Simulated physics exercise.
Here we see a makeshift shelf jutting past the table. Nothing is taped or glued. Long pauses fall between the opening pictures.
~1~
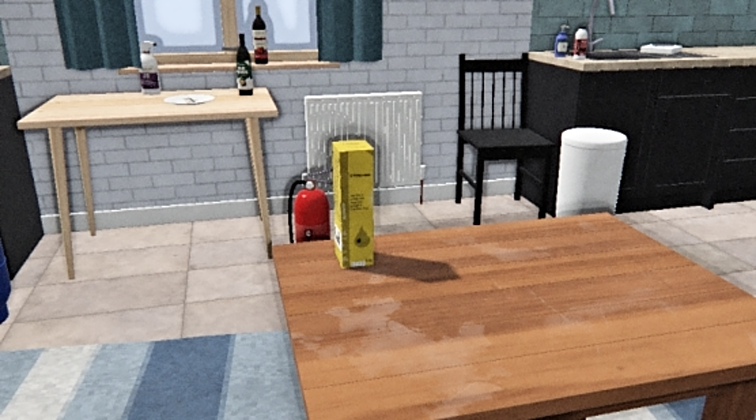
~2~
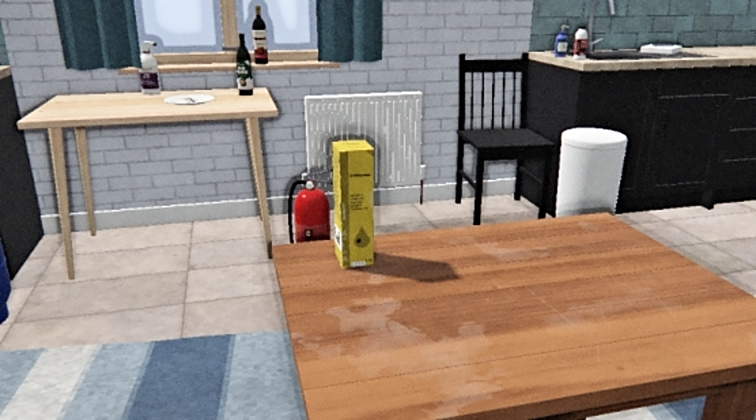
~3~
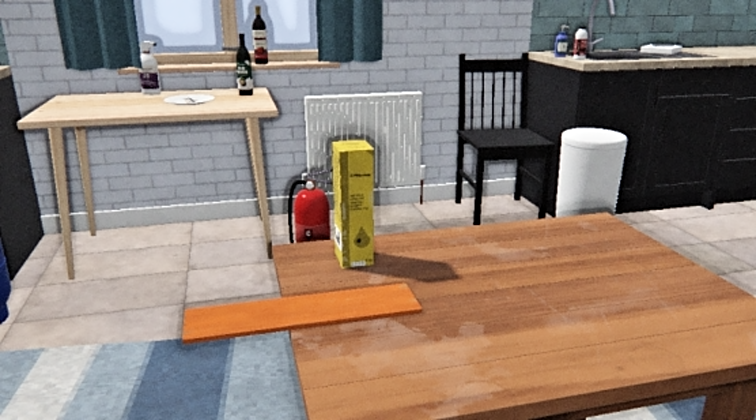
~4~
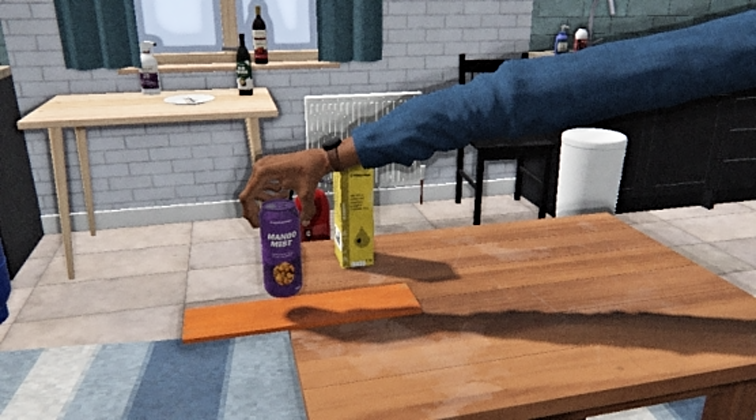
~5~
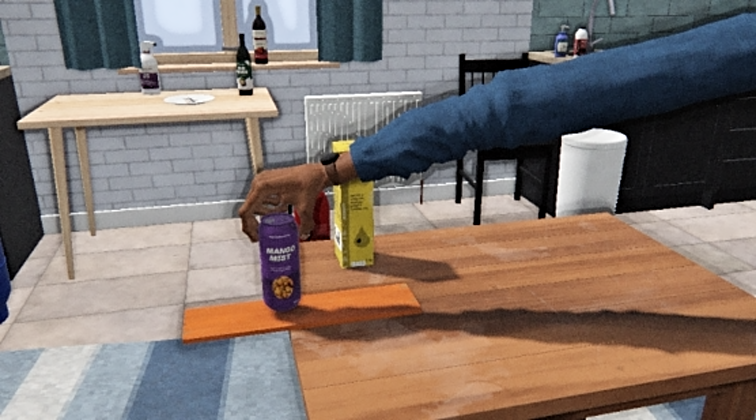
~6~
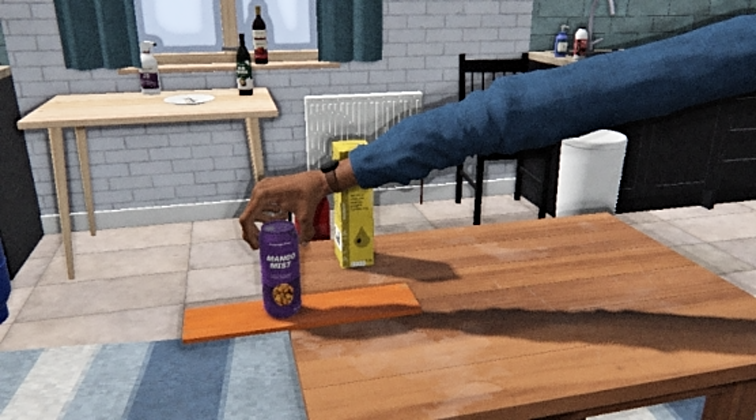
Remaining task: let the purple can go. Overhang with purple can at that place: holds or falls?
Holds.
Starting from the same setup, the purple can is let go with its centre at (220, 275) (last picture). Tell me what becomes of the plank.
Well, it simply tumbles down.
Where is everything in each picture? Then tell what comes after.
In the first picture, the last thing is not in view yet.
In the second picture, the last thing is not in view yet.
In the third picture, the last thing is not in view yet; orange plank (304, 311).
The fourth picture shows coming down; purple can (281, 249); orange plank (304, 311).
The fifth picture shows coming down; purple can (280, 263); orange plank (304, 311).
The sixth picture shows in place under the hand; purple can (281, 270); orange plank (304, 311).
Then, 0.60 s past the last view, nothing moves.
Then, 1.30 s past the last view, purple can resting near (281, 270).
Finally, all 3 still in place. Final places as the last picture's camera would see them, purple can near (281, 270). The plank stays on the table.
